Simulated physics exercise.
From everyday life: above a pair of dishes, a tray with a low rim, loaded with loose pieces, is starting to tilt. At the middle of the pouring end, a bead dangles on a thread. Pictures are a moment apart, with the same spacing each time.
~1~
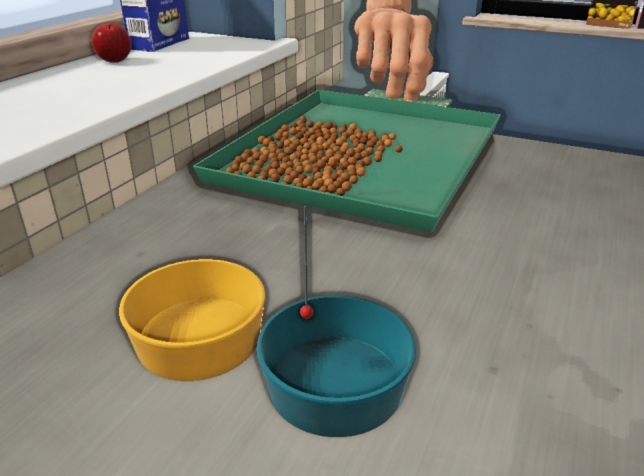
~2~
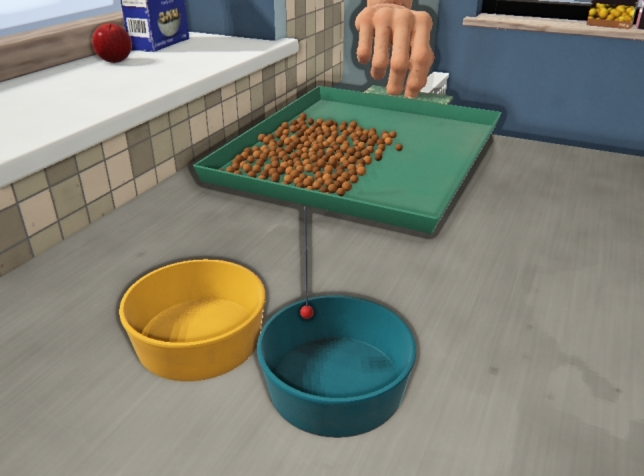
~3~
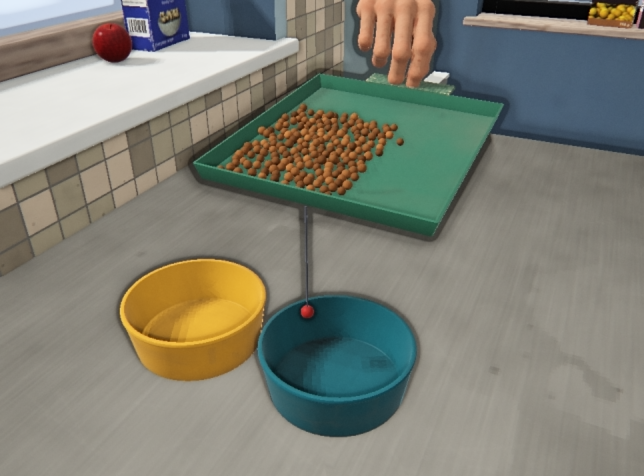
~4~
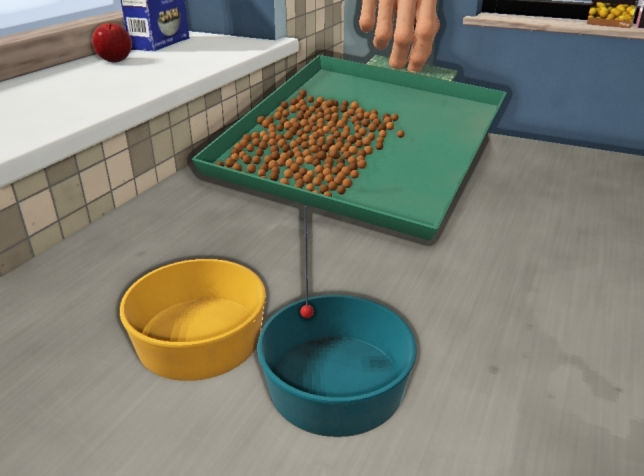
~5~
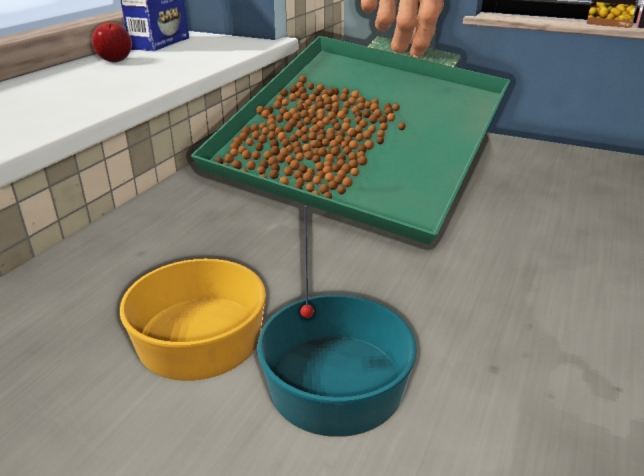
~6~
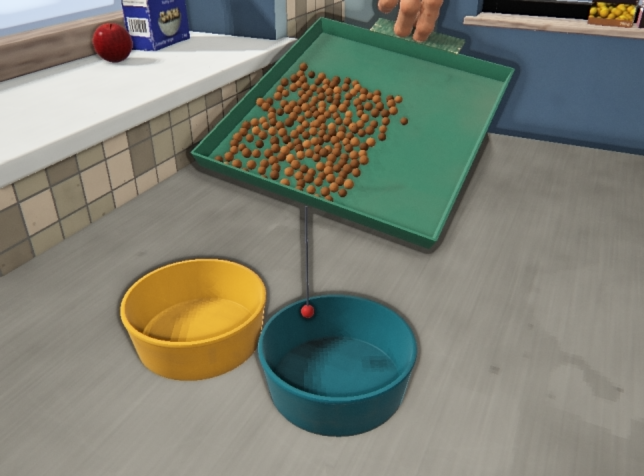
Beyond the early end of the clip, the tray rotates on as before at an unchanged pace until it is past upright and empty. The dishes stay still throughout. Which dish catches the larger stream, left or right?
The right one.
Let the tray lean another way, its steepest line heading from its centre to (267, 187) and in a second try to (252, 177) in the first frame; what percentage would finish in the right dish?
Shares, approx.: 0 %, then 0 %.
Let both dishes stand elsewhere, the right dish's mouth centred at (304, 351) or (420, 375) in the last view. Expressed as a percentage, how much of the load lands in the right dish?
40 per cent the first time, 90 per cent the second time.
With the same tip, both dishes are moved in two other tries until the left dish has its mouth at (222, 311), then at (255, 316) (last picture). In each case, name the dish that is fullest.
The dish to the right, then the dish to the right.
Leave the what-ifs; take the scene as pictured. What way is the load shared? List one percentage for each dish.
Left dish 0 per cent; right dish 70 per cent.
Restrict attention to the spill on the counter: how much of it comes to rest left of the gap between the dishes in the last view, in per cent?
That's roughly 0 per cent of the pieces.
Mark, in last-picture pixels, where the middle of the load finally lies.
(372, 392).
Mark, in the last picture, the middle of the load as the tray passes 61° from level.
The load is centred near (367, 201).
Just after the last frame, tray tipped steeply; almost all on the tray; just a few outside both; about a tenth in the air.
A moment on, tray tipped right over; roughly half on the tray; about a tenth in the right dish; about a tenth outside both; roughly a quarter in the air.
Further on, tray tipped past a quarter turn; roughly two thirds in the right dish; roughly a third outside both.
When it is over, tray tipped past a quarter turn; roughly two thirds in the right dish; not one in the left dish; roughly a third outside both.
